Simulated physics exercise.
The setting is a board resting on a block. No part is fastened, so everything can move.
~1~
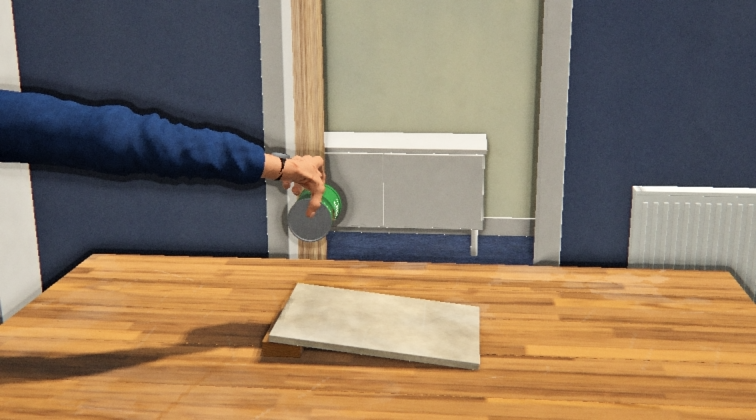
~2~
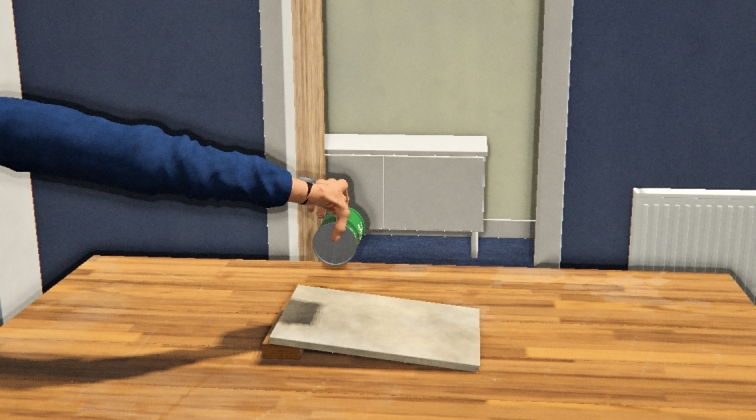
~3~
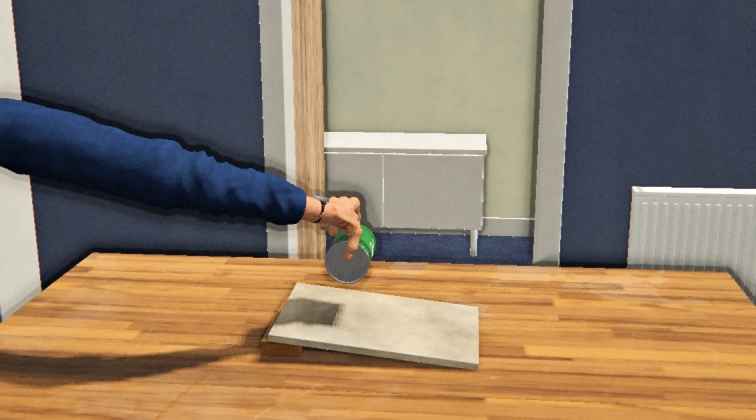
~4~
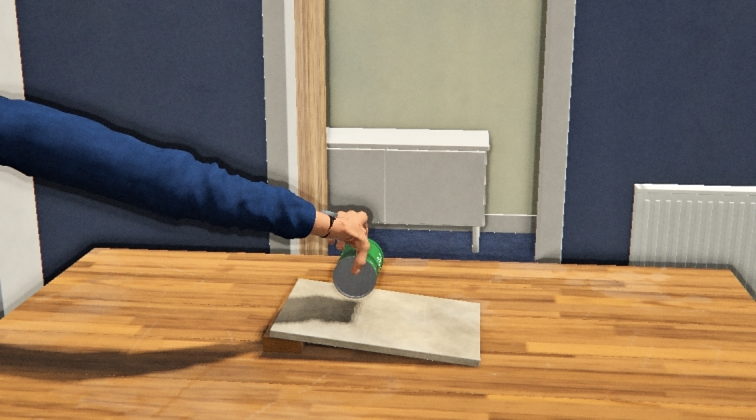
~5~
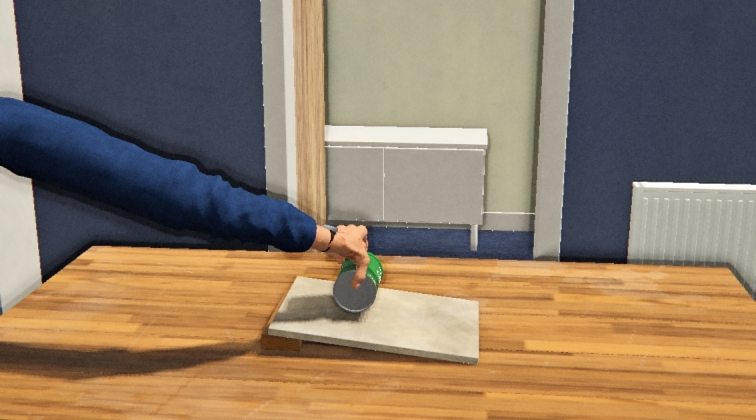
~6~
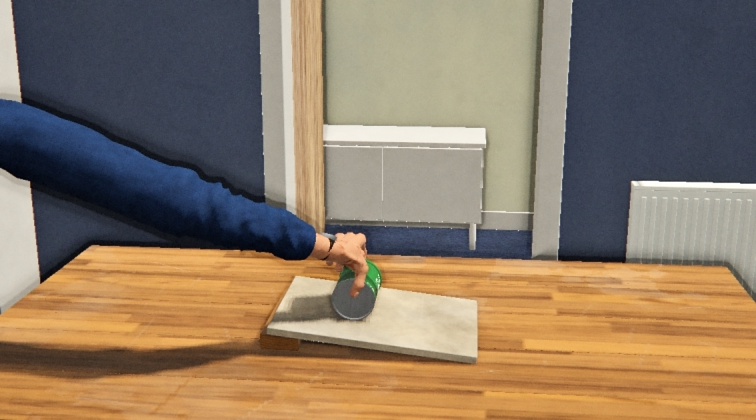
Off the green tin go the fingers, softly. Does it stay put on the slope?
No.
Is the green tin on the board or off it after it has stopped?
At the end, the green tin is no longer up there.
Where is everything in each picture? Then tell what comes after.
In the first picture, still above its spot; green tin (315, 212).
In the second picture, still above its spot; green tin (339, 236).
In the third picture, still above its spot; green tin (351, 254).
In the fourth picture, still above its spot; green tin (359, 268).
In the fifth picture, still above its spot; green tin (358, 281).
In the sixth picture, set down, still held; green tin (357, 289).
Then, 0.90 s later than the last frame, green tin moved well along near (454, 303).
Then, 1.60 s later than the last frame, green tin now off the board.
Then, 2.30 s later than the last frame, things are still on the move.
Then, 2.70 s later than the last frame, as before.
When it is over, off the board, green tin. The green tin slides or rolls down.
